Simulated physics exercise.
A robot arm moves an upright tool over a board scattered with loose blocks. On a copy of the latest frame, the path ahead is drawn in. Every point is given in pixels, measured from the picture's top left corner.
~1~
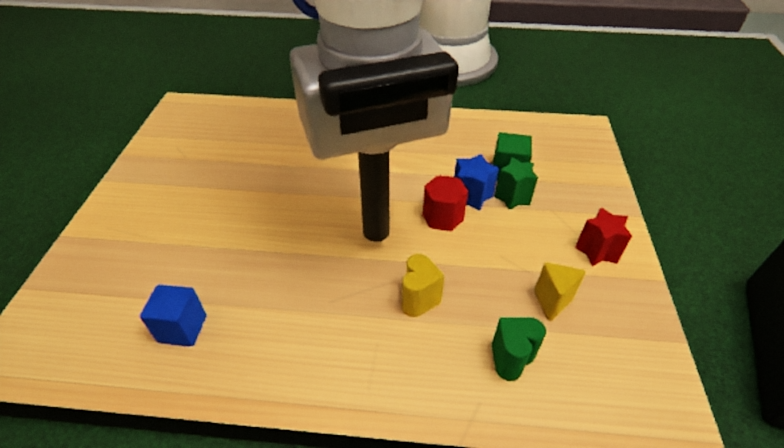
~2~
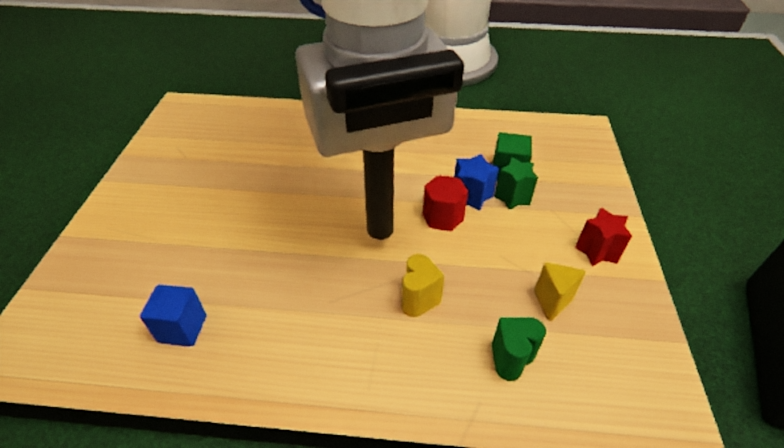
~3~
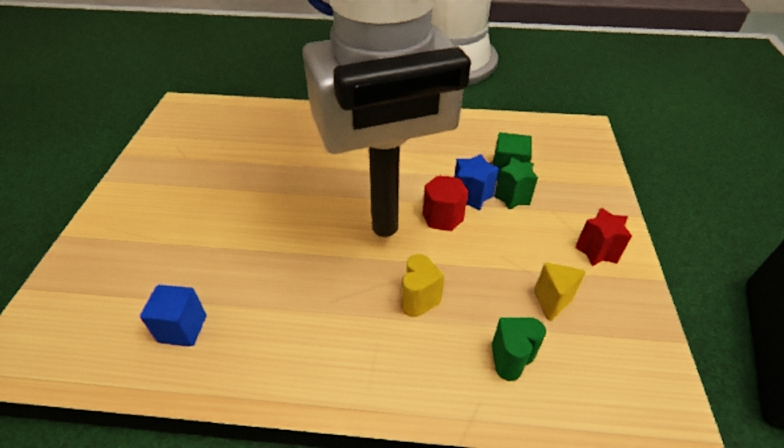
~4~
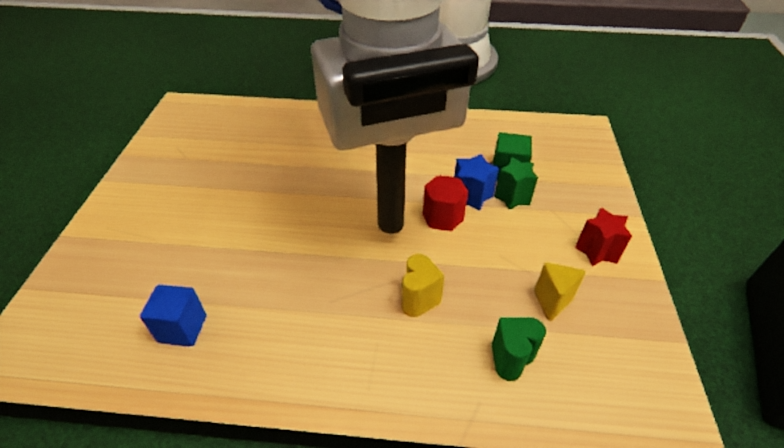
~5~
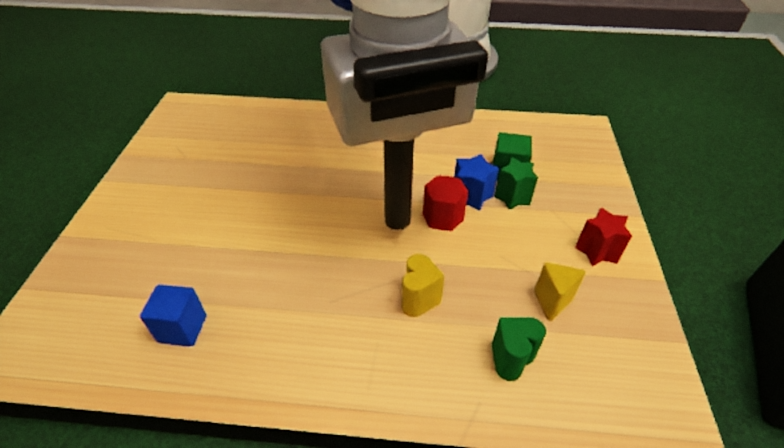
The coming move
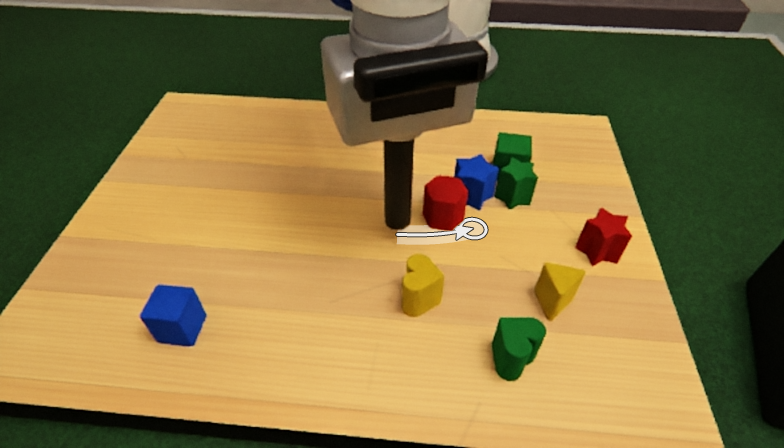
On a wooden board set on a green surface, colourful blocks of various shapes sit scattered and motionless while a robot arm holding an upright black tool shifts slightly to the right, closer to the red six-sided block.
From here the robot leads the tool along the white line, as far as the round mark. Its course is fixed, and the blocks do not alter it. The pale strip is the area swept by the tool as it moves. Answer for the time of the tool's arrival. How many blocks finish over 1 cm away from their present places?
It will shift two blocks.
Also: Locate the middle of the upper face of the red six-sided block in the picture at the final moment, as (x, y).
It will likely be found at (467, 178).
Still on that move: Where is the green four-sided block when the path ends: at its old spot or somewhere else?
The result: It stays put.
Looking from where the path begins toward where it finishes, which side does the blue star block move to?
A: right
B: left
B: Left.
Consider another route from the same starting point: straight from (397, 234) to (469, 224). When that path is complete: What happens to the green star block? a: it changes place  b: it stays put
Option b.
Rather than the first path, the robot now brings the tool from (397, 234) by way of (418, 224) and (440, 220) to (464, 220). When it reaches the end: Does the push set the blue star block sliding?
In short: Yes.
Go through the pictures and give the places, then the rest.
Tool's lower end at (376, 232); red six-sided block at (446, 188); blue star block at (476, 167); green four-sided block at (515, 143); green star block at (520, 169), in the first frame.
Tool at (380, 230); blocks still, in the second frame.
Tool at (385, 228); blocks still, in the third frame.
Tool at (391, 224); blocks still, in the fourth frame.
Tool at (398, 221); red six-sided block at (446, 188); blue star block at (476, 167); green four-sided block at (515, 143); green star block at (520, 169), in the fifth frame.
Drawn move, from (397, 234) through (436, 234) to (473, 228).
The first path, step by step. Halfway along, tool at (438, 221); red six-sided block at (453, 184), turned 25° anticlockwise; blue star block at (477, 164), turned 15° clockwise.
At the end, tool at (476, 215); red six-sided block at (467, 178), turned 85° anticlockwise; blue star block at (480, 157), turned 15° clockwise; green four-sided block still; green star block still.
